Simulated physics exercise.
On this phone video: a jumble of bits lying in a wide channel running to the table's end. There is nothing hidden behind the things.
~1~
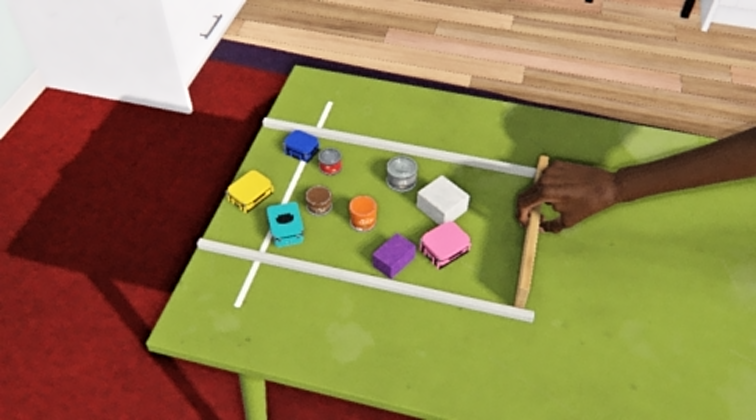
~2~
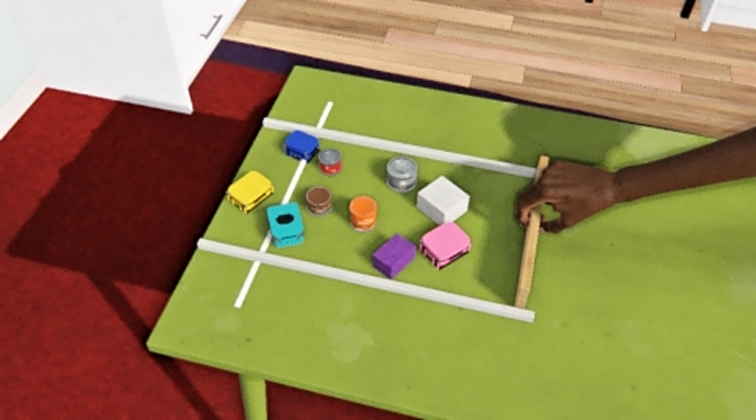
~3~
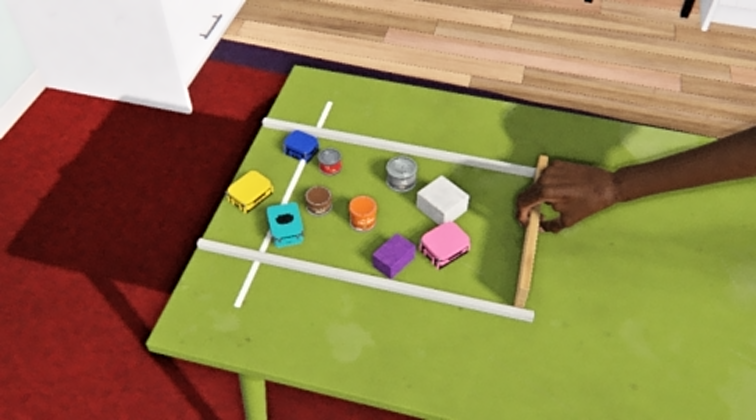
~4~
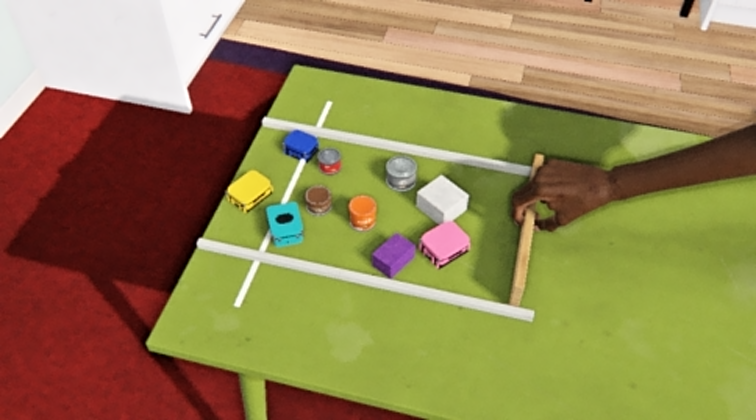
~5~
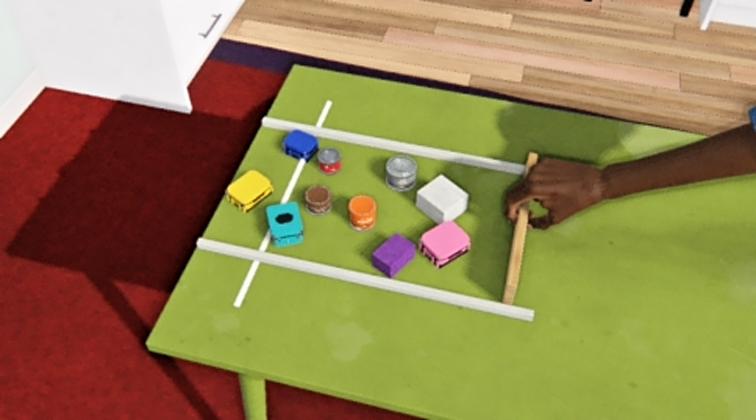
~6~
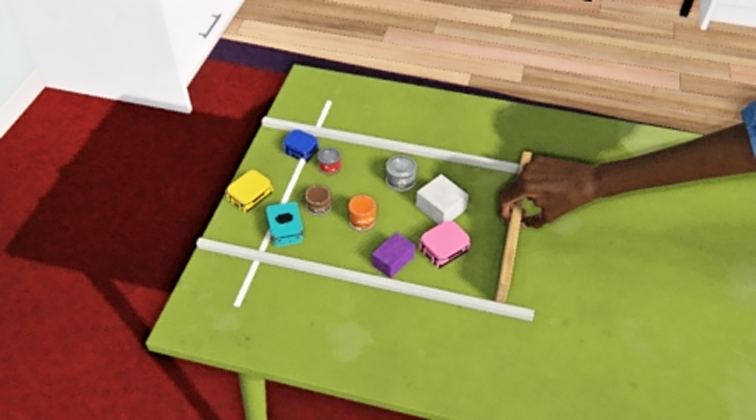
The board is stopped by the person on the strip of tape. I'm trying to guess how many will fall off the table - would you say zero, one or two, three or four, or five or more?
Just one or two tumble.
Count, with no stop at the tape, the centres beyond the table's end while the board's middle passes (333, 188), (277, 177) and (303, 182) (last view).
Per position: 0 / 2 / 0.
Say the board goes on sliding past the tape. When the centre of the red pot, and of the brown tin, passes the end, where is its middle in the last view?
Its middle is around (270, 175) and around (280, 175).
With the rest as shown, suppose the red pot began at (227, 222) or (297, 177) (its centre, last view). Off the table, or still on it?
Order of tries: Off, on.
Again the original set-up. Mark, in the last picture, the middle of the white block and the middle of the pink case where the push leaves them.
(274, 175) and (265, 203), roughly.
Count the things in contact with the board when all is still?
4 end up touching it.
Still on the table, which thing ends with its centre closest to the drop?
That's the brown tin.
Soon after, none off yet; yellow case at rest near (250, 191); blue case at rest near (301, 146); turquoise case at rest near (285, 225).
After that, none off yet; yellow case at rest near (248, 192); blue case displaced a little near (292, 143); turquoise case displaced a little near (264, 224).
In the end, the number that fall off is one or two; gone, yellow case.
